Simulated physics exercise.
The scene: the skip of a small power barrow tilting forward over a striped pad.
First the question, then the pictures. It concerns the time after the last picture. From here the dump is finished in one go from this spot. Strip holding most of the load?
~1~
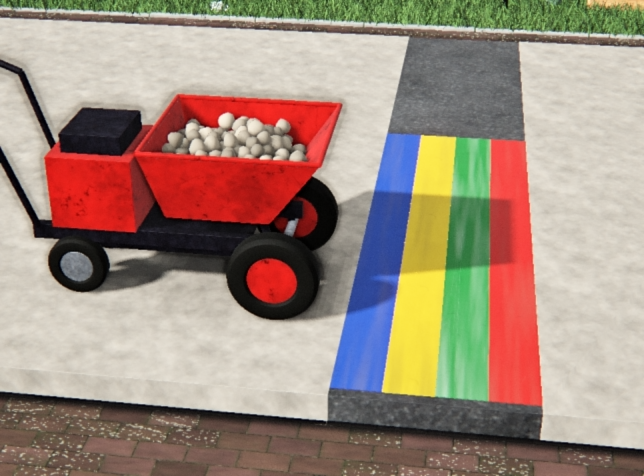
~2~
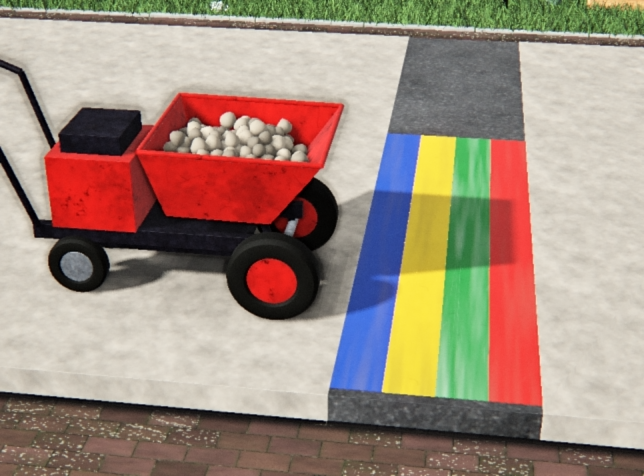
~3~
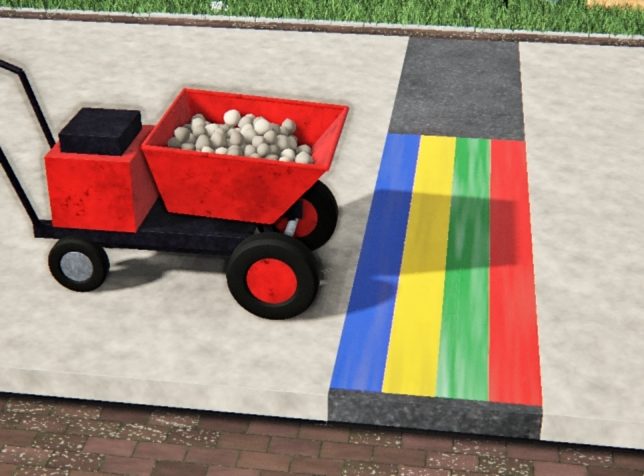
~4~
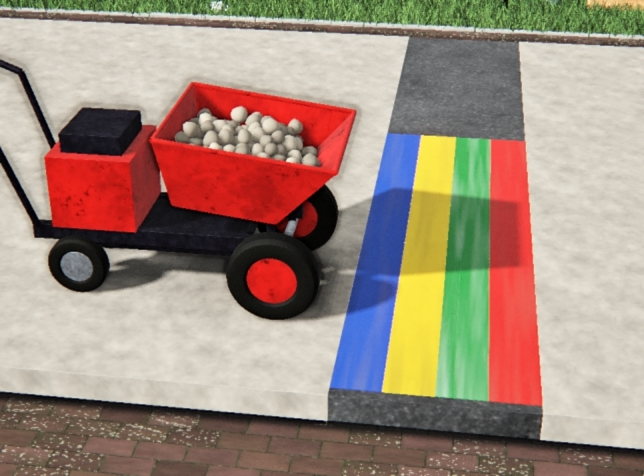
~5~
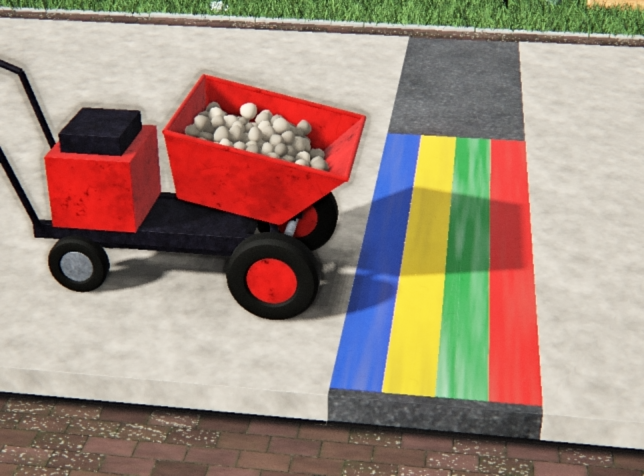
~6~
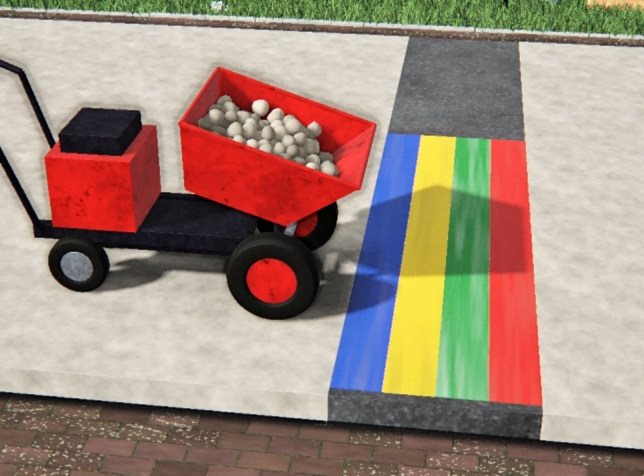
Green.
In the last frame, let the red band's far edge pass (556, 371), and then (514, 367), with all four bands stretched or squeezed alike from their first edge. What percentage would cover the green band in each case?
30 % and 30 %.
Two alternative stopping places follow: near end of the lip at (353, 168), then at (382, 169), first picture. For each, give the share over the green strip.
About 30 per cent, then about 10 per cent.
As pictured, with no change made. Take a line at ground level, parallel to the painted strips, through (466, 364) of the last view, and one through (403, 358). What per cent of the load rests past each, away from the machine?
In order: 40 percent, then 80 percent.
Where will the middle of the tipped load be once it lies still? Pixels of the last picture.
The centre settles at about (470, 287).
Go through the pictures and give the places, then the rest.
The first picture shows lip of the skip at (319, 165), level; top of the load at (238, 152), river pebbles; blue strip at (363, 351); yellow strip at (413, 355); green strip at (464, 359); red strip at (515, 363).
The second picture shows lip of the skip at (321, 166), level; top of the load at (226, 148).
The third picture shows lip of the skip at (327, 169), tipped barely; top of the load at (230, 146).
The fourth picture shows lip of the skip at (335, 173), tipped a little; top of the load at (226, 138).
The fifth picture shows lip of the skip at (346, 179), tipped a little; top of the load at (239, 128).
The sixth picture shows lip of the skip at (358, 188), tipped clearly; top of the load at (236, 132); blue strip at (363, 351); yellow strip at (413, 355); green strip at (464, 359); red strip at (515, 363).
Soon, skip tipped steeply; all in the skip.
A while on, skip tipped right over; most in the skip; a small part over the yellow strip; a small part over the green strip.
Towards the end, skip tipped right over; about a quarter in the skip; about a quarter over the yellow strip; about a third over the green strip; about a quarter over the red strip; a small part off the paint.
Finally, skip tipped right over; about a quarter in the skip; none over the blue strip; about a quarter over the yellow strip; about a third over the green strip; about a quarter over the red strip; a small part off the paint.
